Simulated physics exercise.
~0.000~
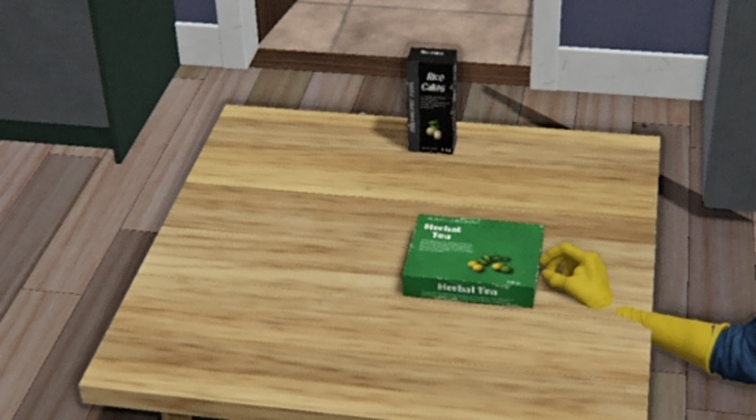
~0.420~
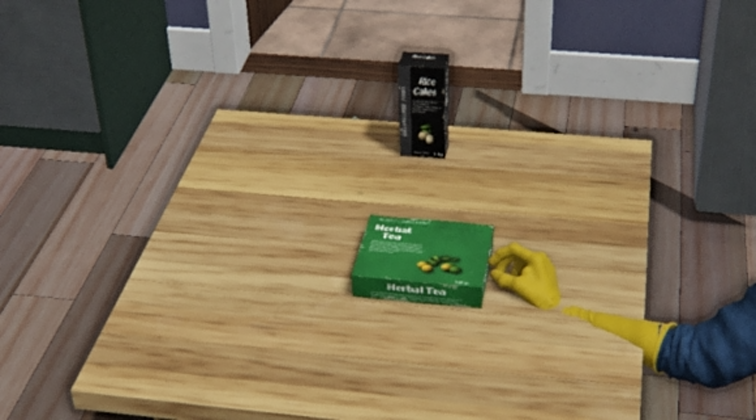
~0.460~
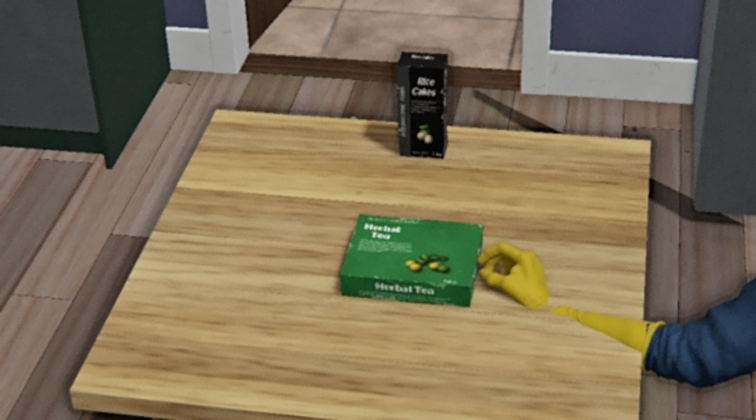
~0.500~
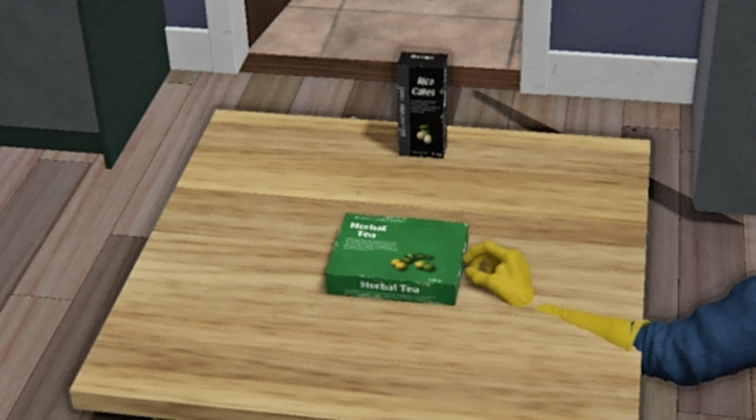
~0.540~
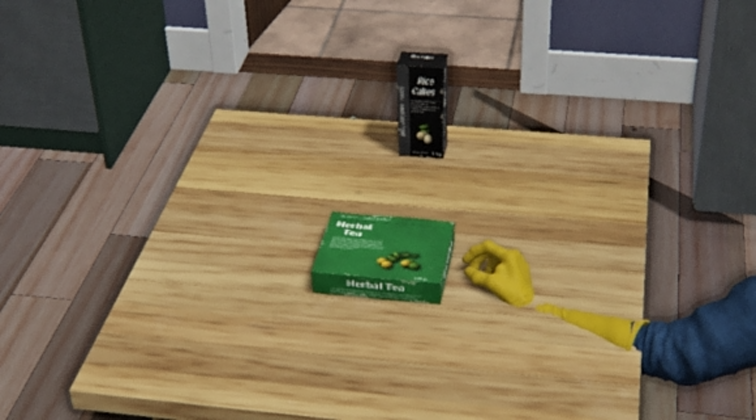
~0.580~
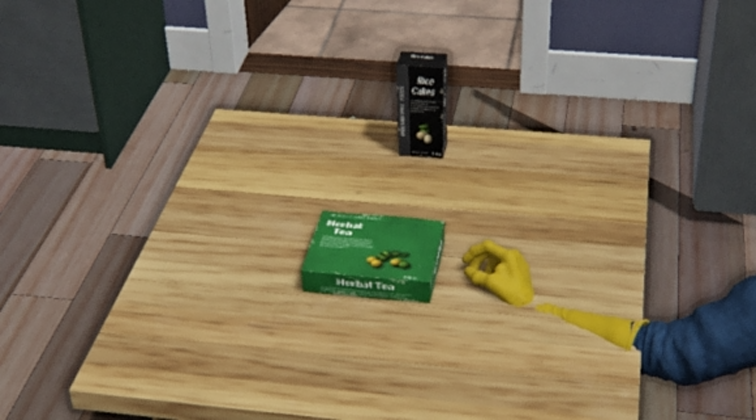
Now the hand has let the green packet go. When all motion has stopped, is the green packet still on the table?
You'll see it is on the table when it's all over.
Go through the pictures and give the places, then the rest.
In the first picture, under the hand; green packet (474, 260).
In the second picture, under the hand; green packet (424, 260).
In the third picture, under the hand; green packet (413, 260).
In the fourth picture, green packet (399, 258).
In the fifth picture, green packet (385, 257) slid a little.
In the sixth picture, green packet (375, 256) slid a little.
After 0.68 s, green packet slid a little near (367, 255).
After 1.08 s, green packet resting near (367, 255).
At rest (1.3 s), moved from the start, green packet. Seen from the same camera at the end, green packet near (367, 255).
